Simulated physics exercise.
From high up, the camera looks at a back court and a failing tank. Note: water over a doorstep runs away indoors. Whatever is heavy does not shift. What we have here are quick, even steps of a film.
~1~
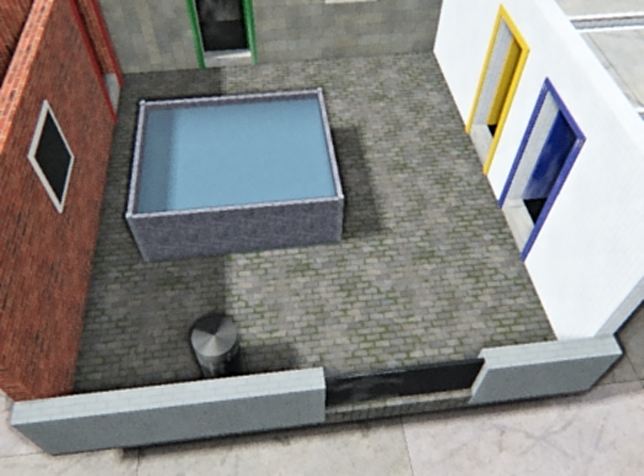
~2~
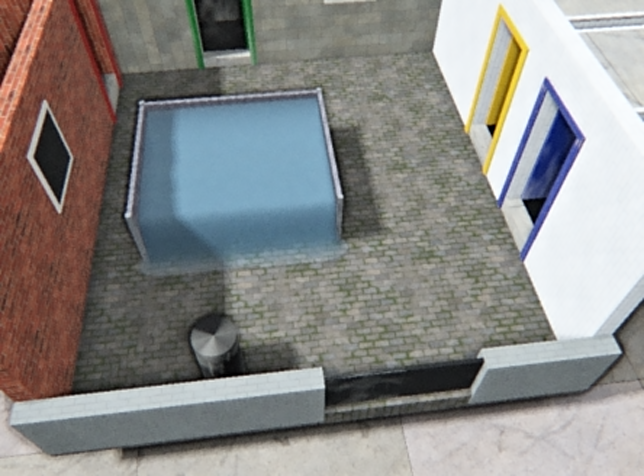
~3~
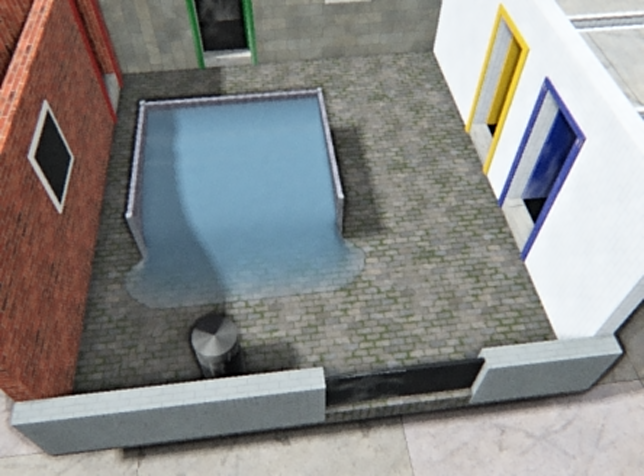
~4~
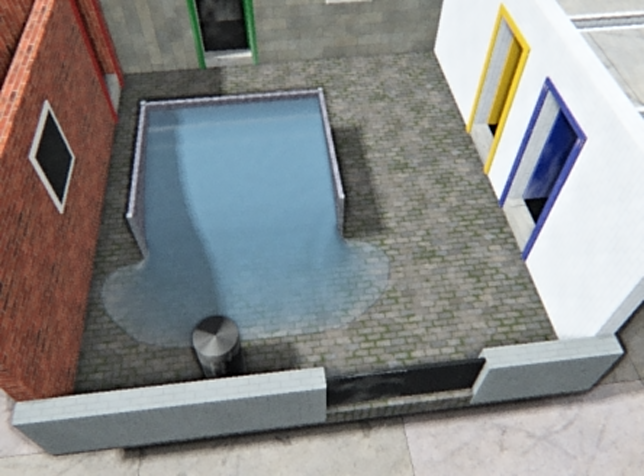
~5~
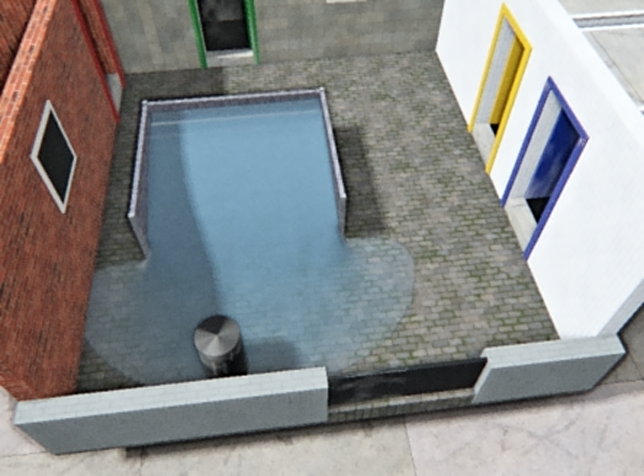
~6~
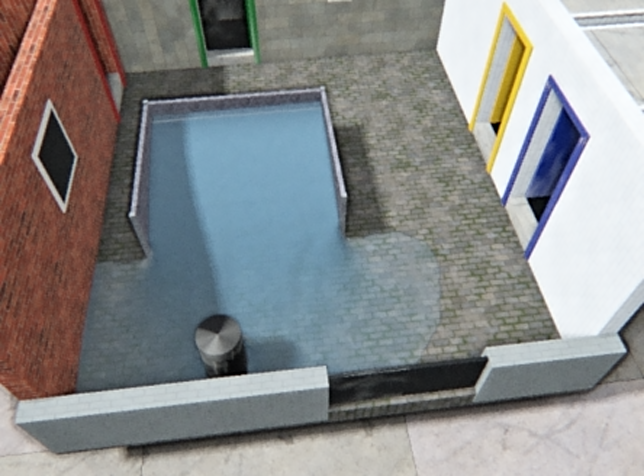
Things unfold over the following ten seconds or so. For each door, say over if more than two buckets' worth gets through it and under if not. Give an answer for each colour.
At the end, the blue door doesn't get too much water coming through; the red door doesn't get too much water coming through; the green door doesn't get too much water coming through; the yellow door doesn't get too much water coming through.
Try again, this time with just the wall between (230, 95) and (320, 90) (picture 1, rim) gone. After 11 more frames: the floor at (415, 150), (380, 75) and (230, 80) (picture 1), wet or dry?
Log: Point 1 unreached; point 2 inundated; point 3 inundated.
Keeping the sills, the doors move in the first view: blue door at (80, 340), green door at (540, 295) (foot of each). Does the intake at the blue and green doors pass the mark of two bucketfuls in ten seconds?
After that, the blue door tops the limit and the green door tops the limit.
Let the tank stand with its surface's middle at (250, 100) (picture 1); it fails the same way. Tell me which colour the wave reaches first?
The one in blue.
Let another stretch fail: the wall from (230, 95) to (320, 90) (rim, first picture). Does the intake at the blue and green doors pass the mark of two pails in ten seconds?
Blue door: Falls short; green door: Exceeds the limit.
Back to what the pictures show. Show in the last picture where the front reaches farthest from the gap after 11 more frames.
Front's tip: Near (561, 364).
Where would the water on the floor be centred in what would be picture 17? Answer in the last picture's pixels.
Somewhere around (258, 288) in the last view.
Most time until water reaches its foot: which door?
That would be the green door.
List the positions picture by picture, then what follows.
In the first frame, still water in the water tank at (235, 151).
In the second frame, the front is at (345, 243), out from the gap at (241, 236).
In the third frame, water pours out at (242, 237) and has run to (358, 266).
In the fourth frame, water pours out at (243, 239) and has run to (380, 281).
In the fifth frame, the front is at (404, 301), out from the gap at (245, 239).
In the sixth frame, water pours out at (246, 238) and has run to a hidden place.
A moment on, water covers 30 % of the floor; the blue door not reached, the red door not reached, the green door not reached, the yellow door not reached.
Next, water covers 35 % of the floor; the blue door not reached, the red door not reached, the green door not reached, the yellow door not reached.
Then, water covers 65 % of the floor; the blue door wet at the sill, nothing in, the red door wet at the sill, nothing in, the green door not reached, the yellow door wet at the sill, nothing in.
Later, water covers 95 % of the floor; the blue door wet at the sill, nothing in, the red door wet at the sill, nothing in, the green door wet at the sill, nothing in, the yellow door wet at the sill, nothing in.
In the end, water covers 95 % of the floor; the blue door wet at the sill, nothing in, the red door wet at the sill, nothing in, the green door wet at the sill, nothing in, the yellow door wet at the sill, nothing in.
